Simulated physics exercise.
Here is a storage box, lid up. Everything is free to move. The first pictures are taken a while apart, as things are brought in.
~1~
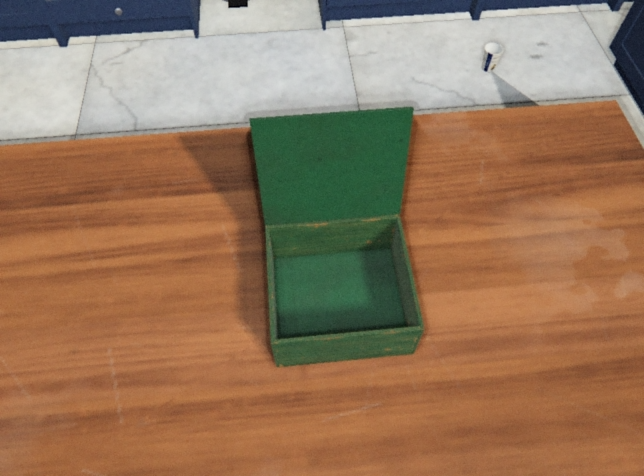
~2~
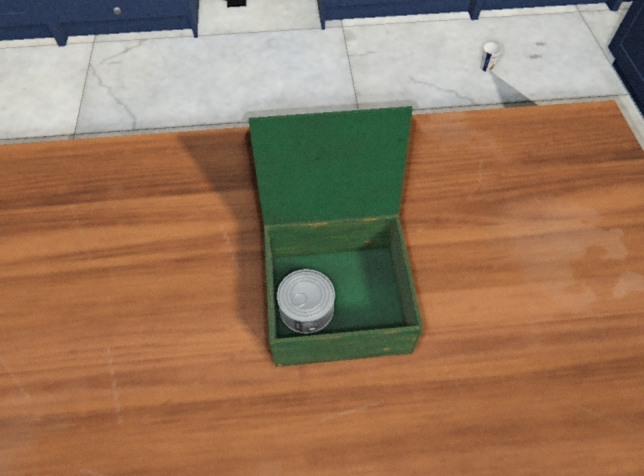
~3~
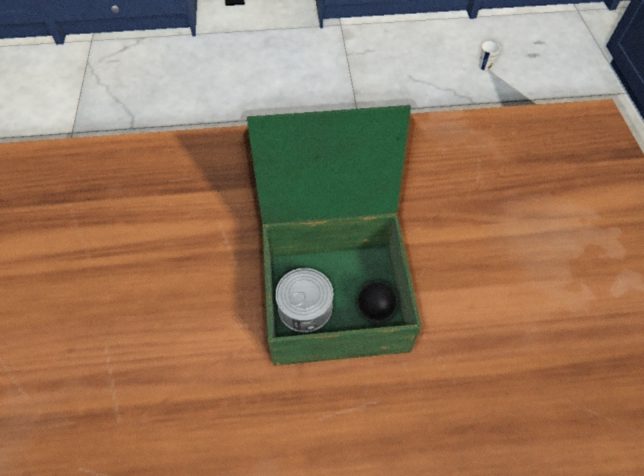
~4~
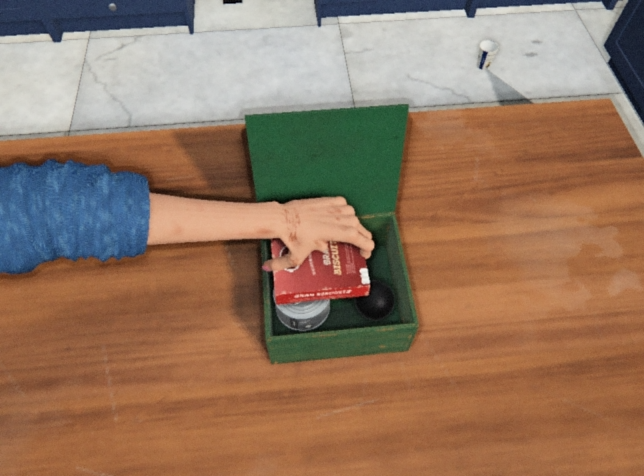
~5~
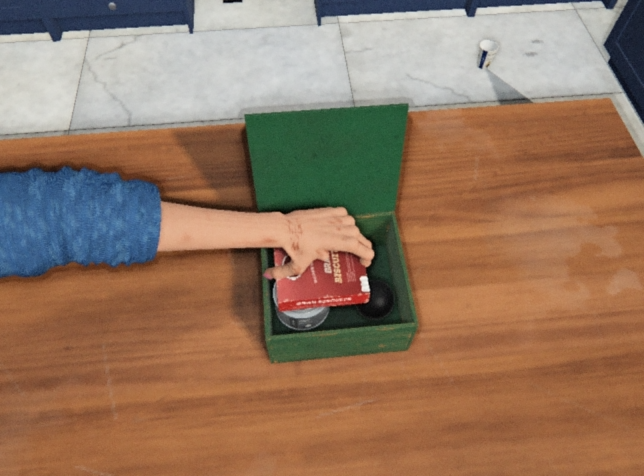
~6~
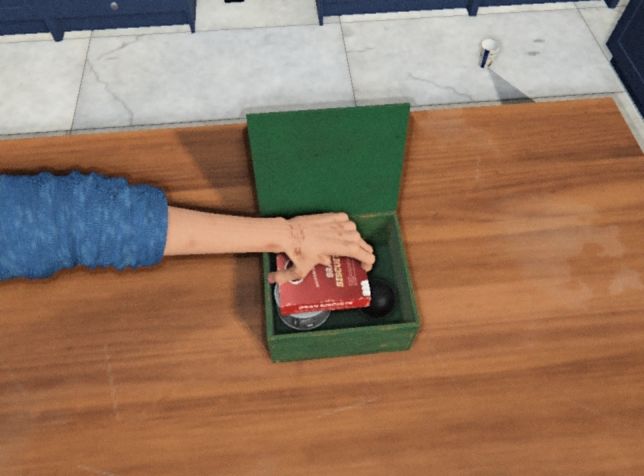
A hand lowers a red packet onto a can beside a black ball in a green box.
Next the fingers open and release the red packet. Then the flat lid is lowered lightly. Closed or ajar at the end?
As it turns out, it shuts flat.
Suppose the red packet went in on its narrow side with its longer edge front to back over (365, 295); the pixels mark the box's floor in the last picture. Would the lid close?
Then it sits on the rim.
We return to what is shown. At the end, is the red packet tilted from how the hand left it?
It stays as placed.
Then, 1.00 s later than the last frame, lid starting down; red packet moved a little near (320, 277); black ball moved a little.
Then, 1.50 s later than the last frame, lid 68° above the rim; red packet moved a little near (320, 277); black ball moved a little.
Then, 1.80 s later than the last frame, lid 33° above the rim; red packet moved a little near (320, 277); black ball moved a little.
Then, 2.00 s later than the last frame, lid shut; red packet moved a little near (320, 277); black ball moved a little.
When it is over, lid shut; all 3 as before. End places, in pixels of the last picture, red packet near (320, 277).
